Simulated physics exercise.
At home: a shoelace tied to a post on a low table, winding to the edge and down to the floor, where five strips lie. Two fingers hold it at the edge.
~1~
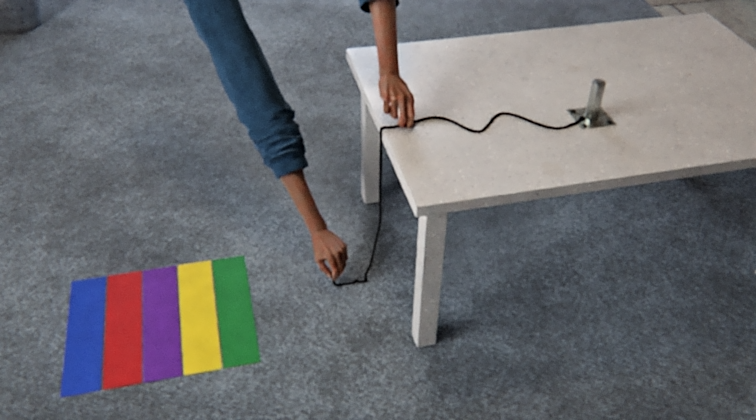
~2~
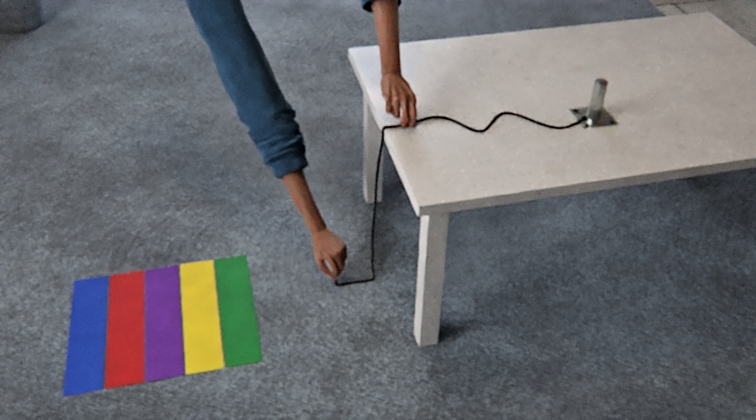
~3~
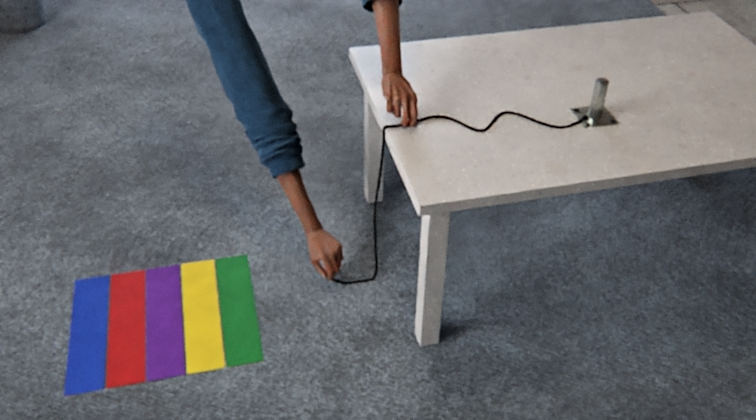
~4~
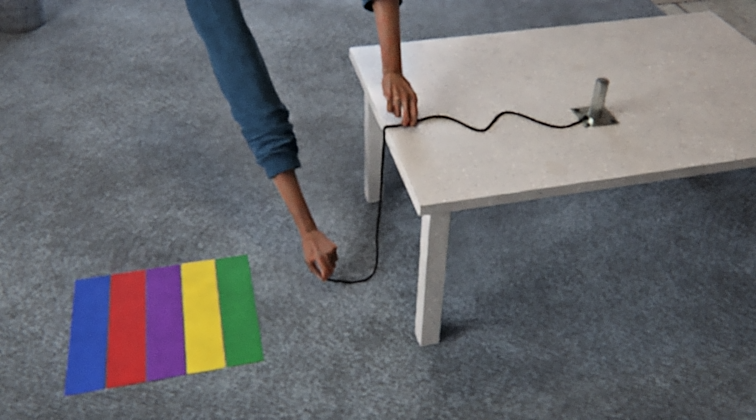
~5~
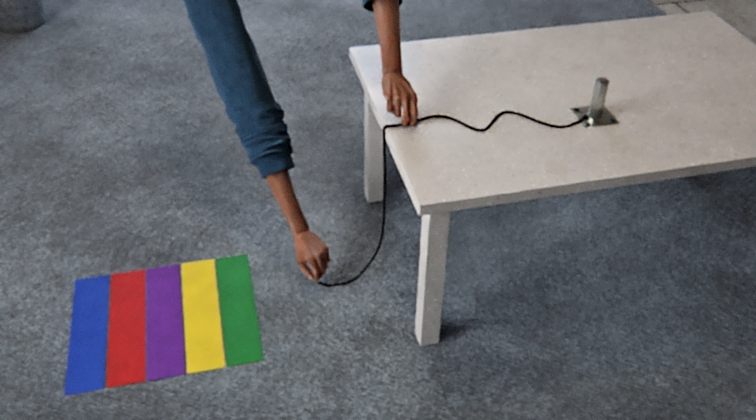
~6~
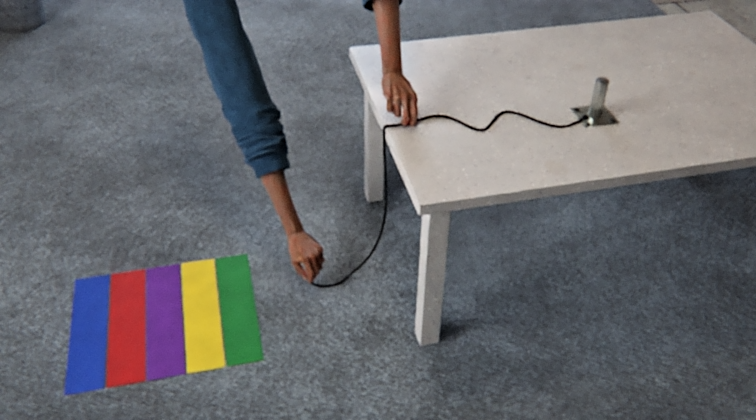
On a grey carpeted floor beside a low white table, one hand holds a black cord at the table's edge while the other slowly draws its lower end a short way left, near five coloured strips.
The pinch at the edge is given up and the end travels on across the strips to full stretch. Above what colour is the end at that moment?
The end stops over the purple strip.
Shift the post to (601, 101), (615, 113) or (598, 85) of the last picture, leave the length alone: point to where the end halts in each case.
About (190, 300), (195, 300) and (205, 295).
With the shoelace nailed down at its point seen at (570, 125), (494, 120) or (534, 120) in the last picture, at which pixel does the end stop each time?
Try by try, around (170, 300), (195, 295) and (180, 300).
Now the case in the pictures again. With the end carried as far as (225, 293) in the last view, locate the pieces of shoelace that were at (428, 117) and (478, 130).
About (390, 131), and the other about (447, 126).
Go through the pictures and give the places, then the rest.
End (332, 277); green (239, 344); yellow (201, 350); purple (162, 357); red (123, 364); blue (82, 371), in the first frame.
End (332, 276); shoelace through (555, 127) (492, 122) (432, 117) (380, 156) (374, 215) (373, 270), in the second frame.
End (327, 277), in the third frame.
End (322, 278); shoelace through (557, 127) (493, 121) (433, 117) (383, 155) (379, 214) (375, 270), in the fourth frame.
End (314, 278), in the fifth frame.
End (308, 279); shoelace through (556, 126) (493, 121) (433, 116) (384, 154) (385, 213) (358, 267), in the sixth frame.
A little later, end near (225, 293); over green.
Next, end near (188, 298); over yellow.
When it is tight, end near (166, 302); over purple. It gets as far as the purple strip.
